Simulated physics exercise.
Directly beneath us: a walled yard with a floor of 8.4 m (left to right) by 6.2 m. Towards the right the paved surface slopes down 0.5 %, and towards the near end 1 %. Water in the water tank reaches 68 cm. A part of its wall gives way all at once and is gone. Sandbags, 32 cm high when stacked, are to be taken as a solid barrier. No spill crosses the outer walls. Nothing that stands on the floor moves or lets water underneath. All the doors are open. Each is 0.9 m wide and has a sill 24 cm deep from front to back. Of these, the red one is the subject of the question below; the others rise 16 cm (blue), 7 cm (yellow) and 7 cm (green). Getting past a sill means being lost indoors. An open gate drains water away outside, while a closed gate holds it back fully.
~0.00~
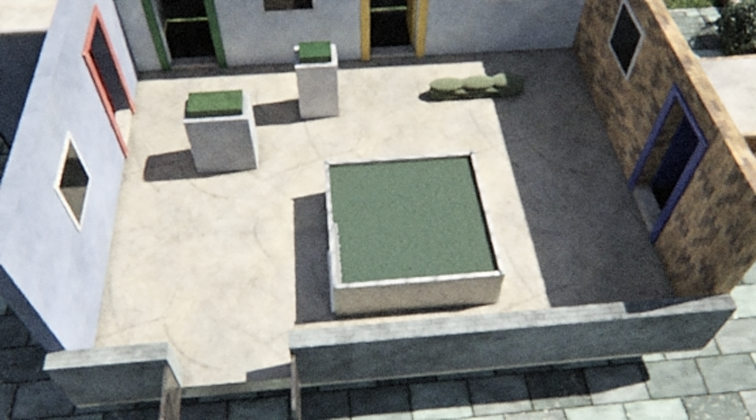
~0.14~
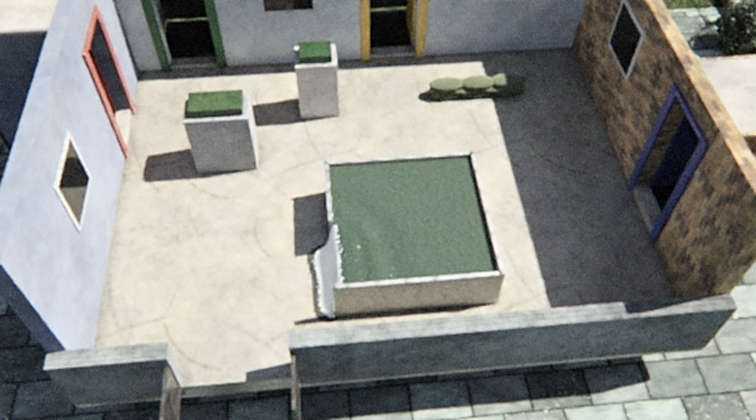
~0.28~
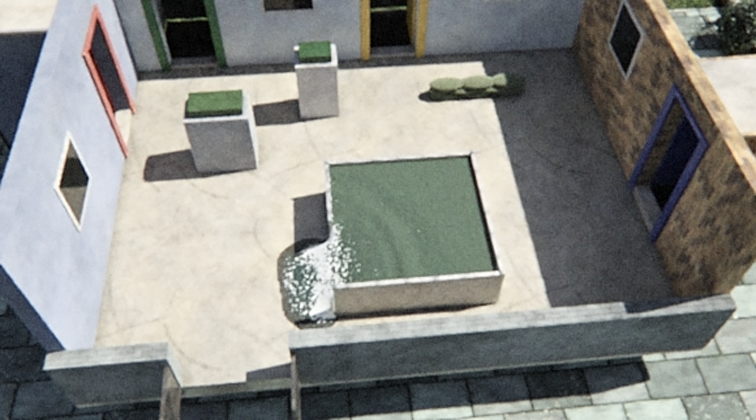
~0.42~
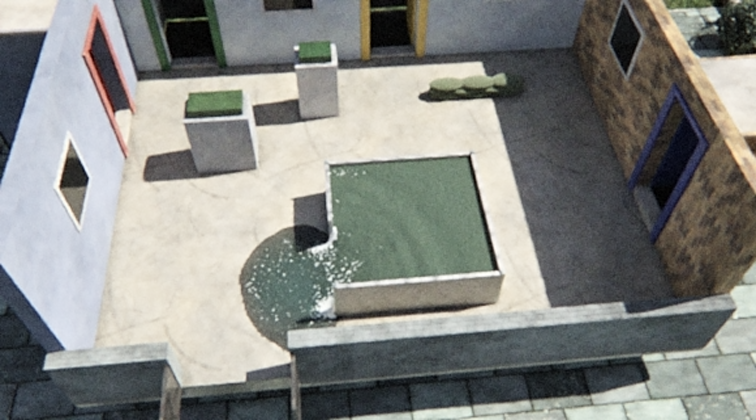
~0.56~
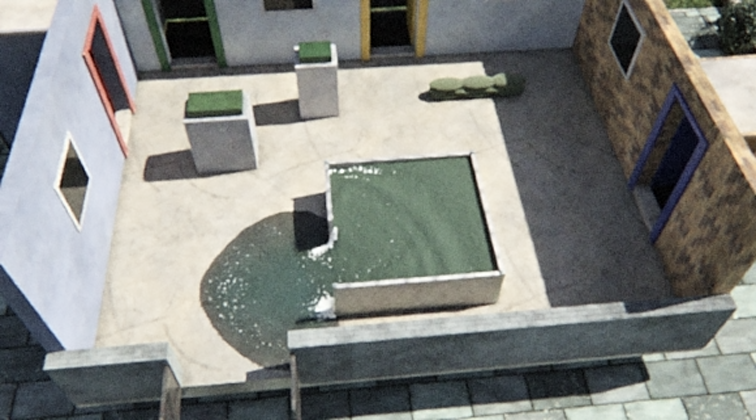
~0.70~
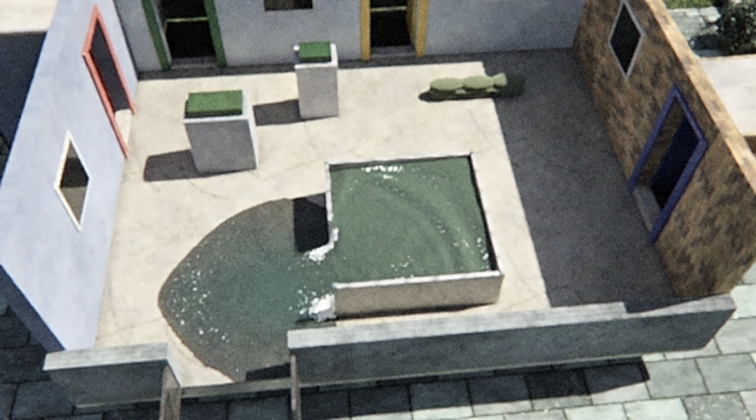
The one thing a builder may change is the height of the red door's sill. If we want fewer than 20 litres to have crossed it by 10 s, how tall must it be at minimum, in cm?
It needs to be roughly 6 cm tall.
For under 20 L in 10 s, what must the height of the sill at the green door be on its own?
Green: Roughly 13.0 cm.
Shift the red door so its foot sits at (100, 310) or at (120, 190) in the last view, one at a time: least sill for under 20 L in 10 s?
In turn: About 26 cm, about 9.5 cm.
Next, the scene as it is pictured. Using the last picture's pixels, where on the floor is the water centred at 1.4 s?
(365, 255), roughly.
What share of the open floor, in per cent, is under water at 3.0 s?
25 %.
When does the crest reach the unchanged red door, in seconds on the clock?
Peak: Close to 6.0 s.
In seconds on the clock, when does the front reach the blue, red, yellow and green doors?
Arrival: Blue not within the 10 s, red 2.4 s, yellow 5.5 s, green 3.6 s.
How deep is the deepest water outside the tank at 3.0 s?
I'd estimate roughly 32 cm.
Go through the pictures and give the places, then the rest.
In the first picture, still water, 68 cm deep, in the water tank at (409, 218); the red door at (112, 89) is dry.
In the second picture, water pours out at (336, 270) and has run 0.3 m, to (312, 260); about 9 cm deep outside, 68 cm at the back.
In the third picture, the gap is at (336, 272), the front 0.8 m out at (285, 286); the back of the water tank holds 68 cm.
In the fourth picture, water pours out at (336, 273) and has run 1.3 m, to (248, 296); about 8 cm deep outside, 68 cm at the back.
In the fifth picture, the front is at (207, 299), 1.9 m from the gap at (336, 273); 3.6 m2 of floor is wet, 68 cm left at the back.
In the sixth picture, water pours out at (336, 273) and has run 2.5 m, to (165, 306); about 5 cm deep outside, 68 cm at the back; 2.8 m in a straight line remain to the red door at (112, 89).
After 1.4 s water covers 20 % of the floor, deepest (44 cm) near (90, 378); it has not reached the red door.
After 3.0 s water covers 25 % of the floor, deepest (32 cm) near (90, 378); 8 cm at the red door, 0 litres in over its 13 cm sill.
After 10.0 s water covers 70 % of the floor, deepest (11 cm) near (118, 376); 8 cm at the red door, 0 litres in over its 13 cm sill.
At the red door as built, the water arrived by 2.4 s and peaked near 11 cm at 6.0 s.
With a sill of 5 cm, 33 litres would have come in within the 10 s; with 6.5 cm, 15 litres. So under 20 litres takes about 6 cm.
